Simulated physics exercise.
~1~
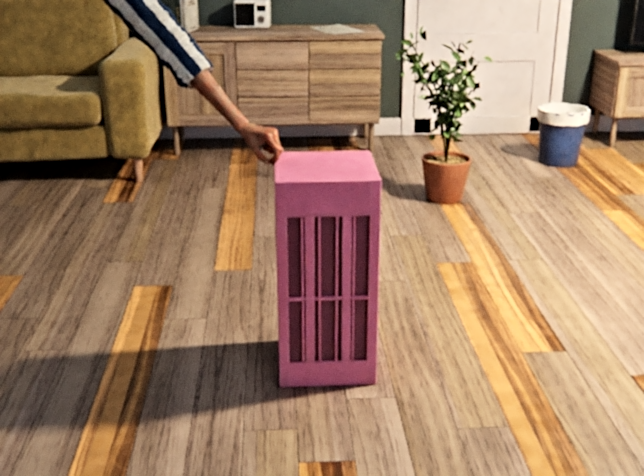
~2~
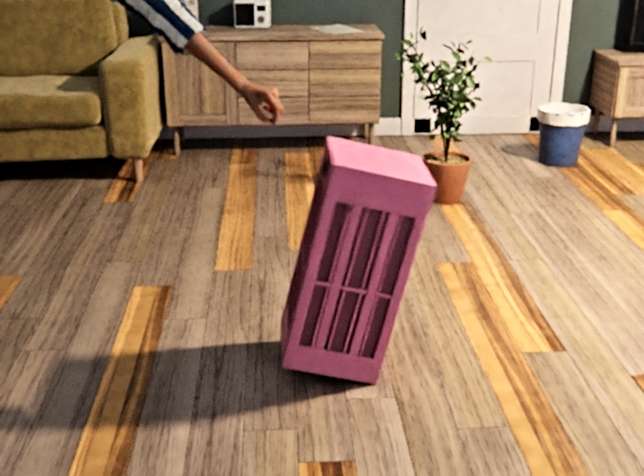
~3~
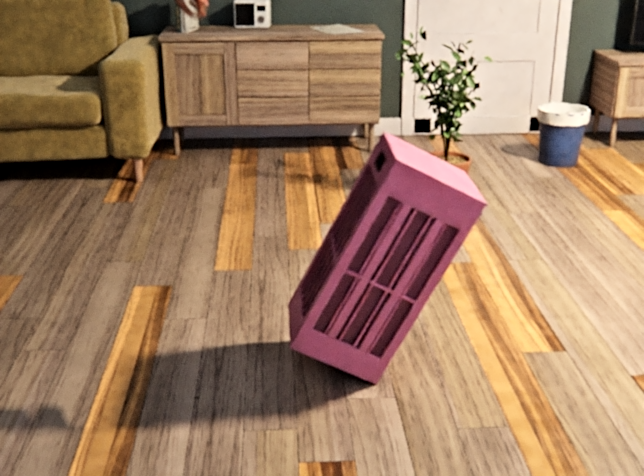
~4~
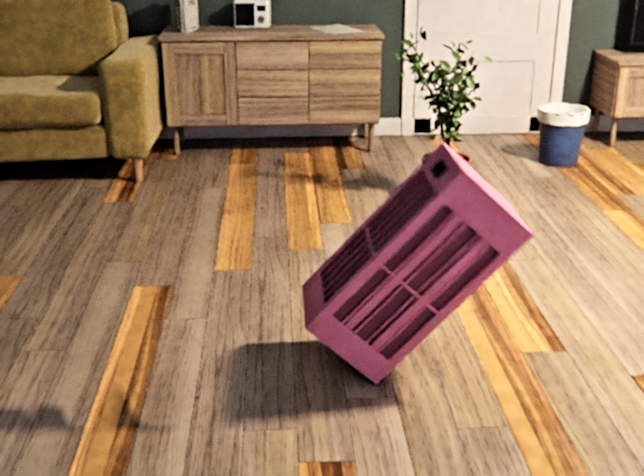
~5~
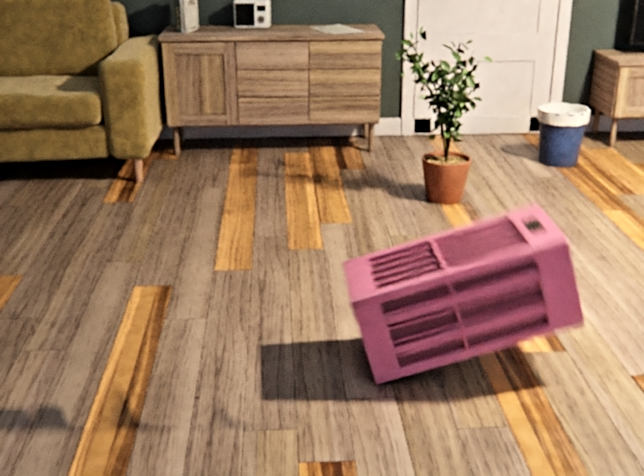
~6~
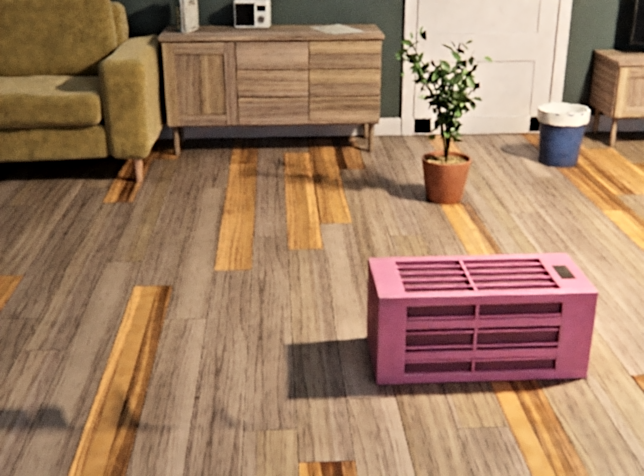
A tall pink crate standing on a wooden floor tipped to the right after a hand pushed its top and drew back, leaning further and further until it toppled over and ended up lying on its side.
